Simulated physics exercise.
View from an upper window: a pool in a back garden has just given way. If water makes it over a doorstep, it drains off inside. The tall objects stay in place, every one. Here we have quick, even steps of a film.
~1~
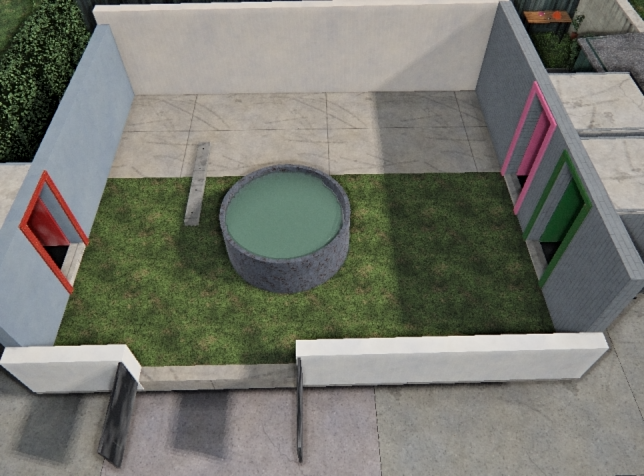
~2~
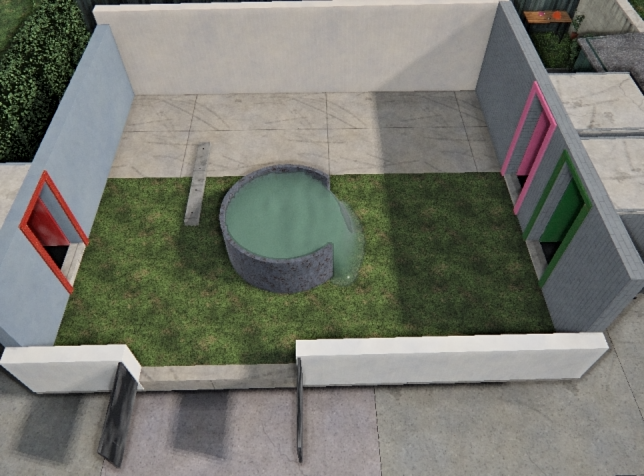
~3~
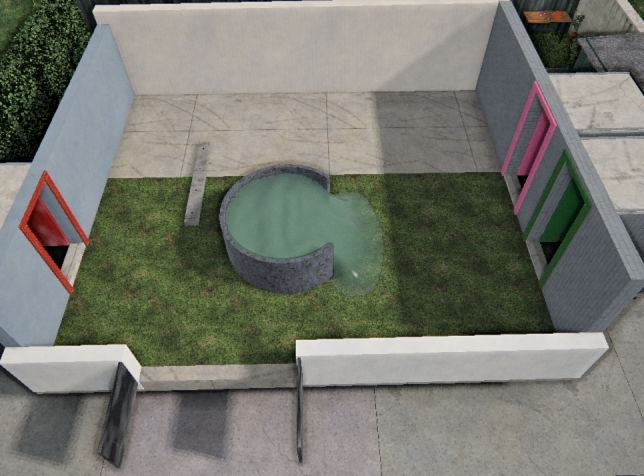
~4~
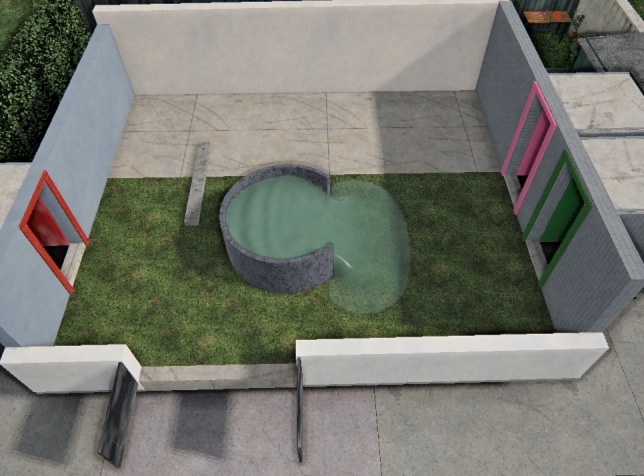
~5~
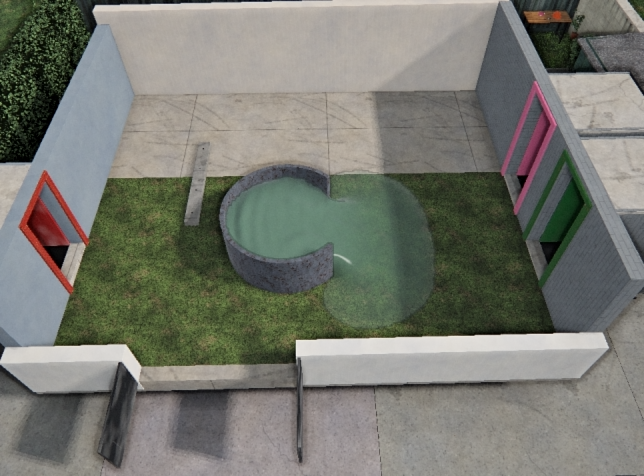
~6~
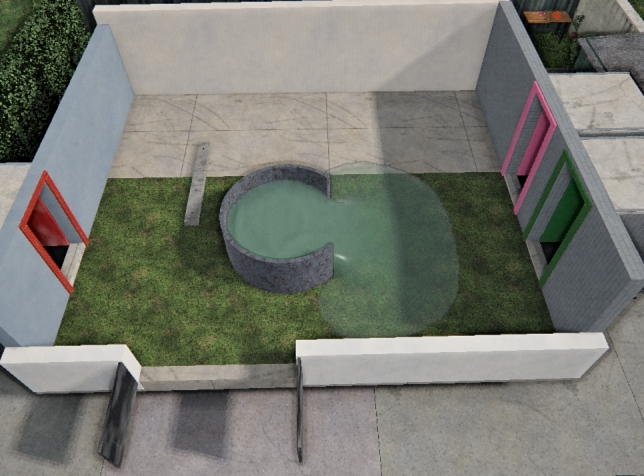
In a walled back garden seen from an upper window, a round grey tank of green water stands on grass before a paved strip. An orange-red doorway is in the left wall, pink and green ones are in the right, and a low white wall with a gap runs along the front. The tank's right side opens and water pours out, spreading rightward and forward across the grass in a widening, rounded sheet, while the camera stays still.
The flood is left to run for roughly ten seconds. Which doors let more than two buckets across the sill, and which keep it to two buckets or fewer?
Outcome: The red door is not swamped; the green door is swamped; the pink door is swamped.
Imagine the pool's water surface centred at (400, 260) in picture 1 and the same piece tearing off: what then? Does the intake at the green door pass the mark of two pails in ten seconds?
By my reckoning, the green door one runs past the limit.
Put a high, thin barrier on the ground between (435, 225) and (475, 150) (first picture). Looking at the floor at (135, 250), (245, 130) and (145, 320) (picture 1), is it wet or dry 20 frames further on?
Lab note - point 1: Parched; point 2: Parched; point 3: Parched.
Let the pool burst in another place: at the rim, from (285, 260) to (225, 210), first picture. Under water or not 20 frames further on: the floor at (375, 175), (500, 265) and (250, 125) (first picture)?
Taking the three spots as listed, they end up spared, spared and spared.
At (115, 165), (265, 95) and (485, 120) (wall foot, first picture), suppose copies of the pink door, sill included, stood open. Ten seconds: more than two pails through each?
First ends up below, second ends up below, third ends up above.
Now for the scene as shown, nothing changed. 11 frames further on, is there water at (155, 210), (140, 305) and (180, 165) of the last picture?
Lab note, in the order given: Unwetted, unwetted, unwetted.
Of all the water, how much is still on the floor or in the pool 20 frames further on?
Estimate: 88 per cent.
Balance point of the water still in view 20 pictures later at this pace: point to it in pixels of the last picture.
The water's middle lies around (422, 232).
A moment on, water covers 30 % of the floor; the red door not reached, the green door wet at the sill, nothing in, the pink door not reached.
Next, water covers 40 % of the floor; the red door not reached, the green door far over two buckets in, the pink door over two buckets in.
Then, water covers 45 % of the floor; the red door not reached, the green door far over two buckets in, the pink door far over two buckets in.
Later, water covers 55 % of the floor; the red door not reached, the green door far over two buckets in, the pink door far over two buckets in.
In the end, water covers 70 % of the floor; the red door not reached, the green door far over two buckets in, the pink door far over two buckets in.
